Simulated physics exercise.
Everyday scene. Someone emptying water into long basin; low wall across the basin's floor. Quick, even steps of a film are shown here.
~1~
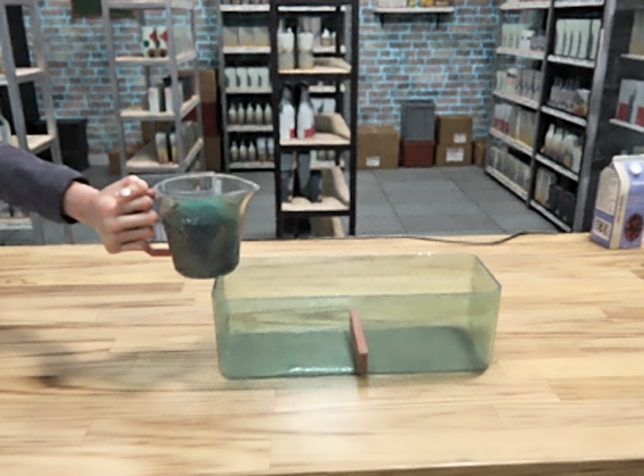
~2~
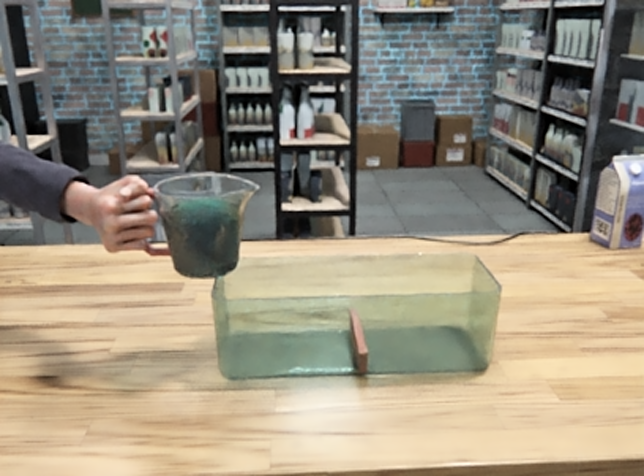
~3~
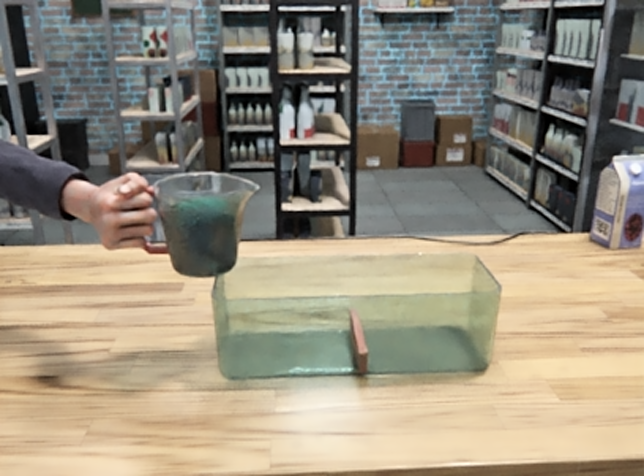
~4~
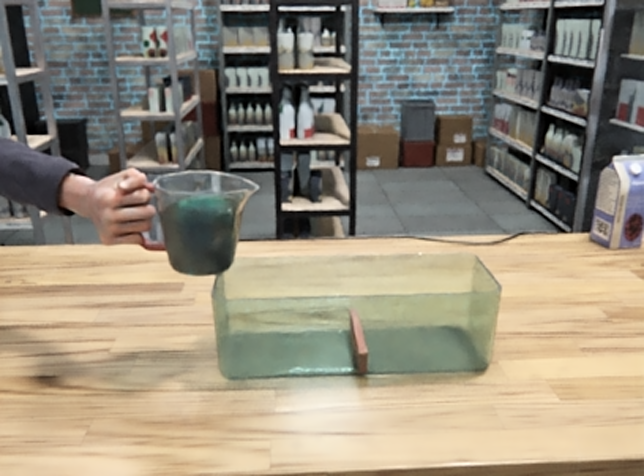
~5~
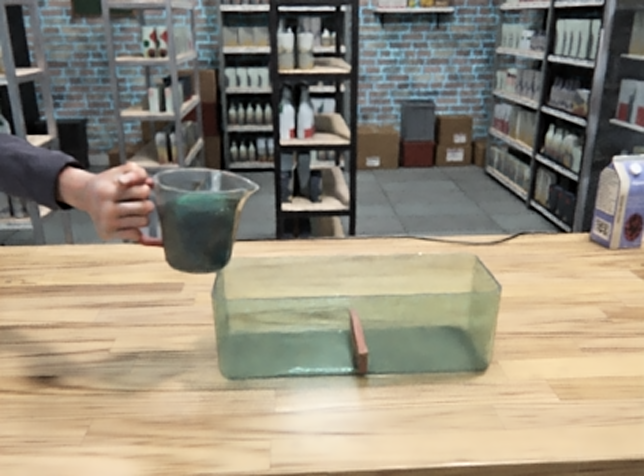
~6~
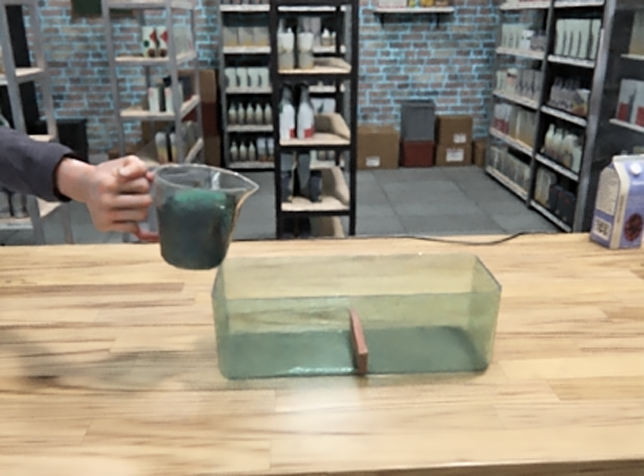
A hand held a clear jug of dark greenish water above the left end of a long glass basin with a low reddish wall across its floor, then slowly tilted it slightly to the right.
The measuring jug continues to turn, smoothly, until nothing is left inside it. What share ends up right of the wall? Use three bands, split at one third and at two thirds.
Under a third ends up there.
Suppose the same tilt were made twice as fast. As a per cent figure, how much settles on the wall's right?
Around 20 in a hundred.
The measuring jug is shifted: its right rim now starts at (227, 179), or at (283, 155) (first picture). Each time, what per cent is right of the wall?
You'd get around 15 per cent and then around 70 per cent.
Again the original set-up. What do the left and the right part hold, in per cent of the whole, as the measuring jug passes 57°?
Left 0 per cent, right 0 per cent.
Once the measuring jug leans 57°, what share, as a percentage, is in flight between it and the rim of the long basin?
10 per cent.
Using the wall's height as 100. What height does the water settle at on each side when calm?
The left reads 60 in a hundred and the right 10 in a hundred.
A moment on, the tilt is 57° and 89 per cent is still to pour, 1 is left of the wall and 0 right of it.
Next, the tilt is 92° and 27 per cent is still to pour, 43 is left of the wall and 2 right of it.
Then the tilt is 103° and 0 per cent is still to pour, 87 is left of the wall and 7 right of it.
Later the tilt is 103° and 0 per cent is still to pour, 87 is left of the wall and 10 right of it.
At rest 87 per cent lies left of the wall, 10 right of it and 3 outside.
